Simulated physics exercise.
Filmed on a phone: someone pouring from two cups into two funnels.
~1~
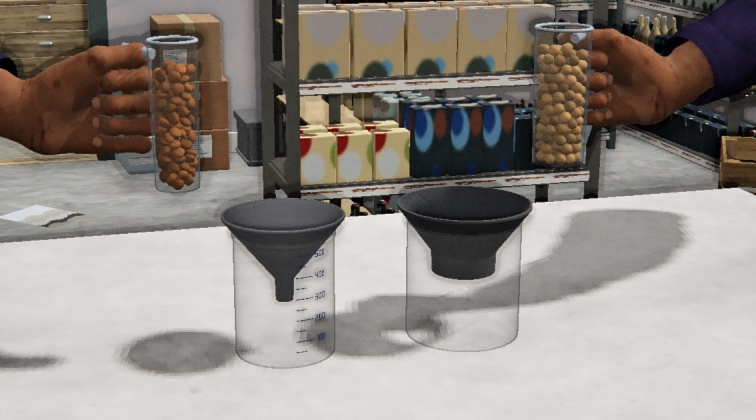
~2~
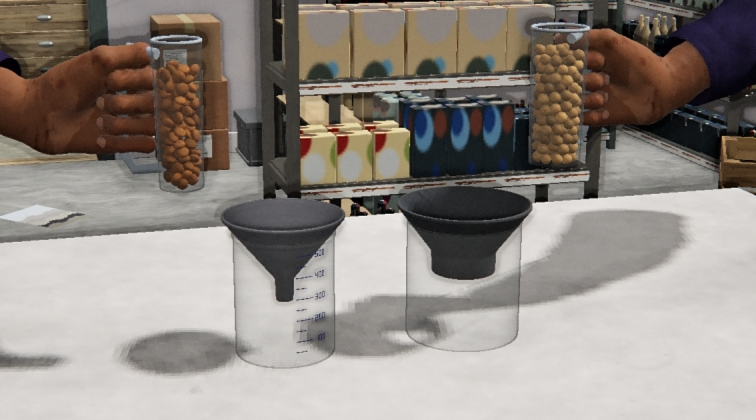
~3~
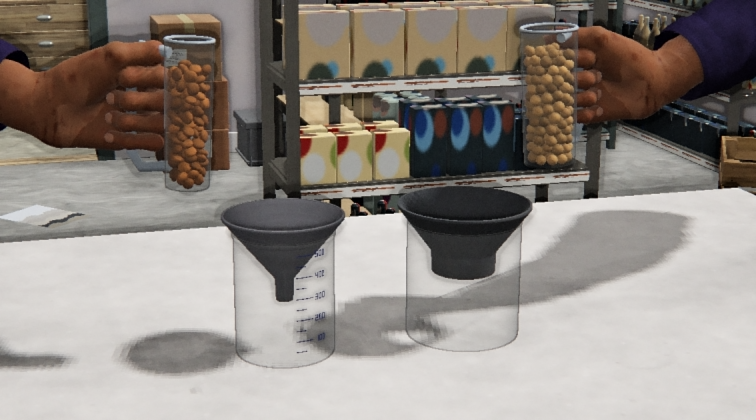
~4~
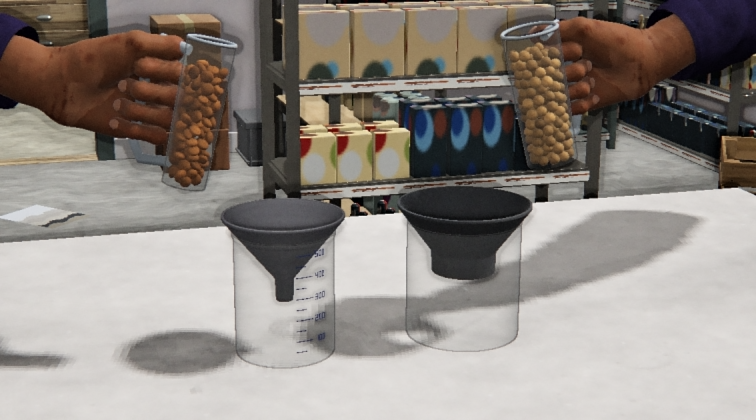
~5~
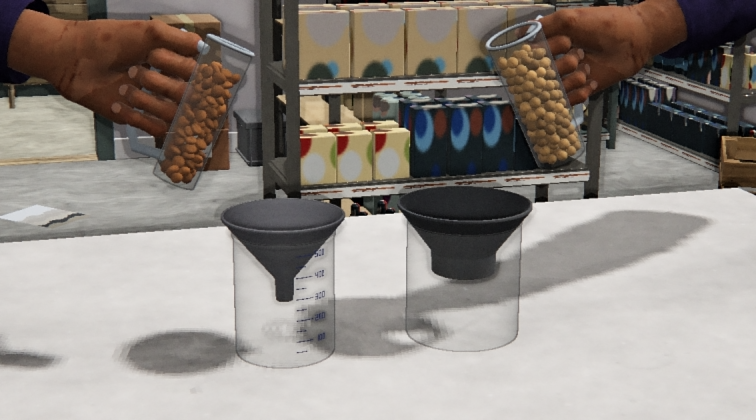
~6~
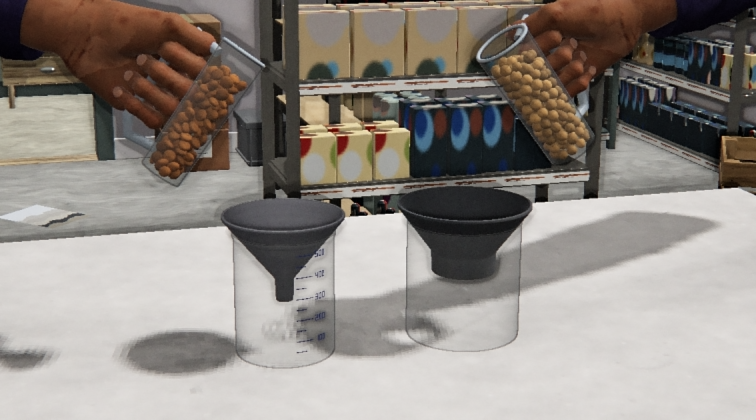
Two hands holding clear cups, reddish-brown pieces on the left and pale tan round ones on the right, face the camera across a white countertop in a storeroom with shelves of boxes. Below them, two black funnels sit in clear containers, the left spout narrow and the right one wide. The hands draw the upright cups slightly inward, then tilt them steadily toward each other, while the view stays still.
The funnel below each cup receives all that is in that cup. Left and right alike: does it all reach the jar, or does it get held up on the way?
Left: Held up; right: Reaches the jar.
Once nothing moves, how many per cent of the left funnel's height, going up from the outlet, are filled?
It works out near 90 percent.
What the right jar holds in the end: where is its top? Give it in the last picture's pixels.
Looks like it tops out around (487, 306).
Then, 0.33 s after the last picture, left, all still in the cup; right, all still in the cup.
Then, 0.67 s after the last picture, left, all still in the cup; right, nearly all still in the cup, a stray few in or over the funnel.
Then, 1.09 s after the last picture, left, most still in the cup, about a quarter in or over the funnel, a stray few down in the jar; right, about a third still in the cup, about a third in or over the funnel, about a third down in the jar.
At rest, left, nearly all stuck in the funnel, a stray few down in the jar; right, all down in the jar.
